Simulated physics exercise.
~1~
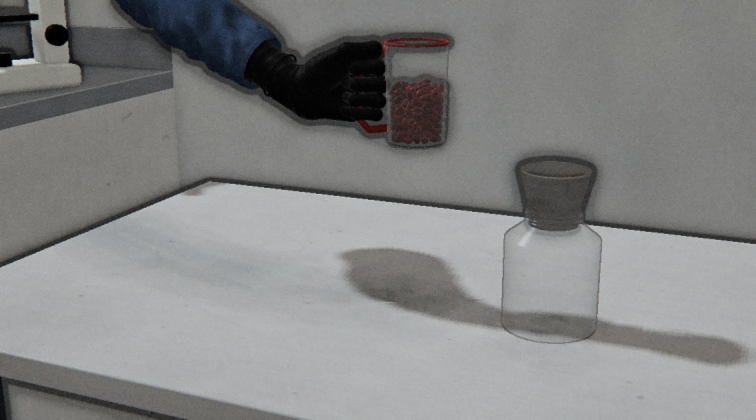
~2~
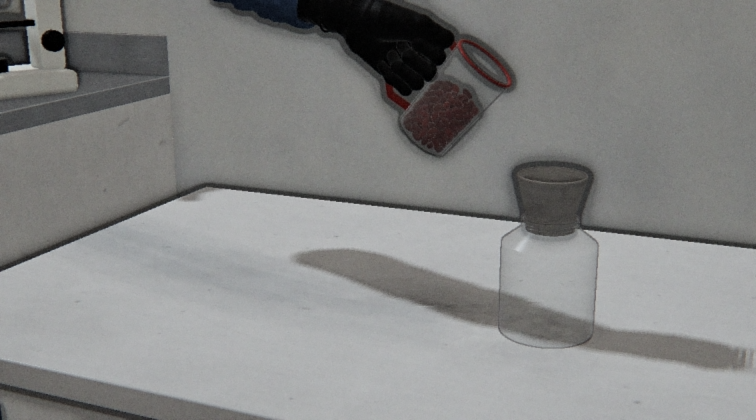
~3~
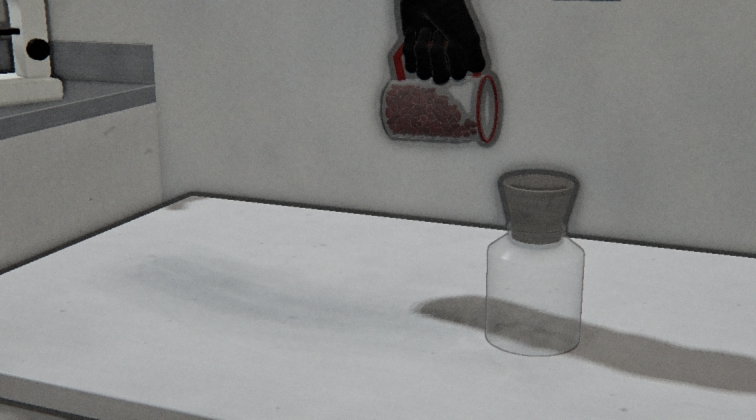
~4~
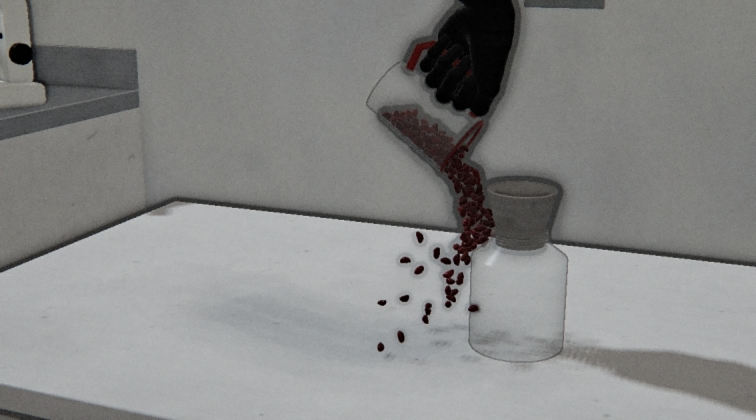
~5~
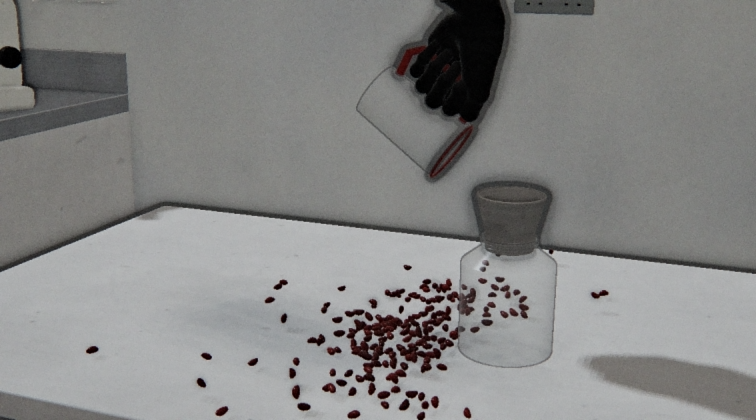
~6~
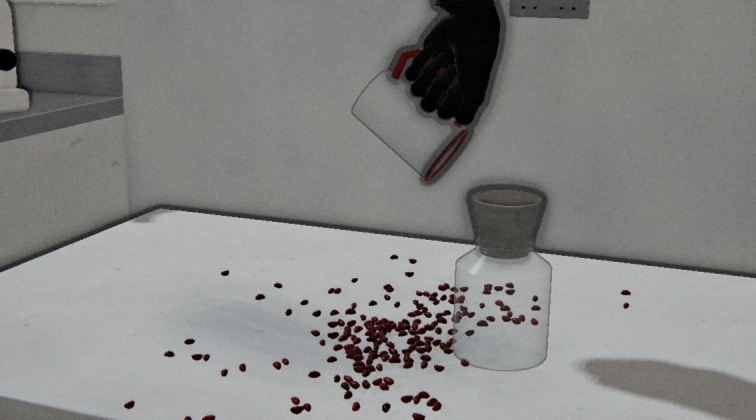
Dark red beans spilling across a white table as a black-gloved hand tips a clear cup beside a funnel-topped jar, which stays empty.
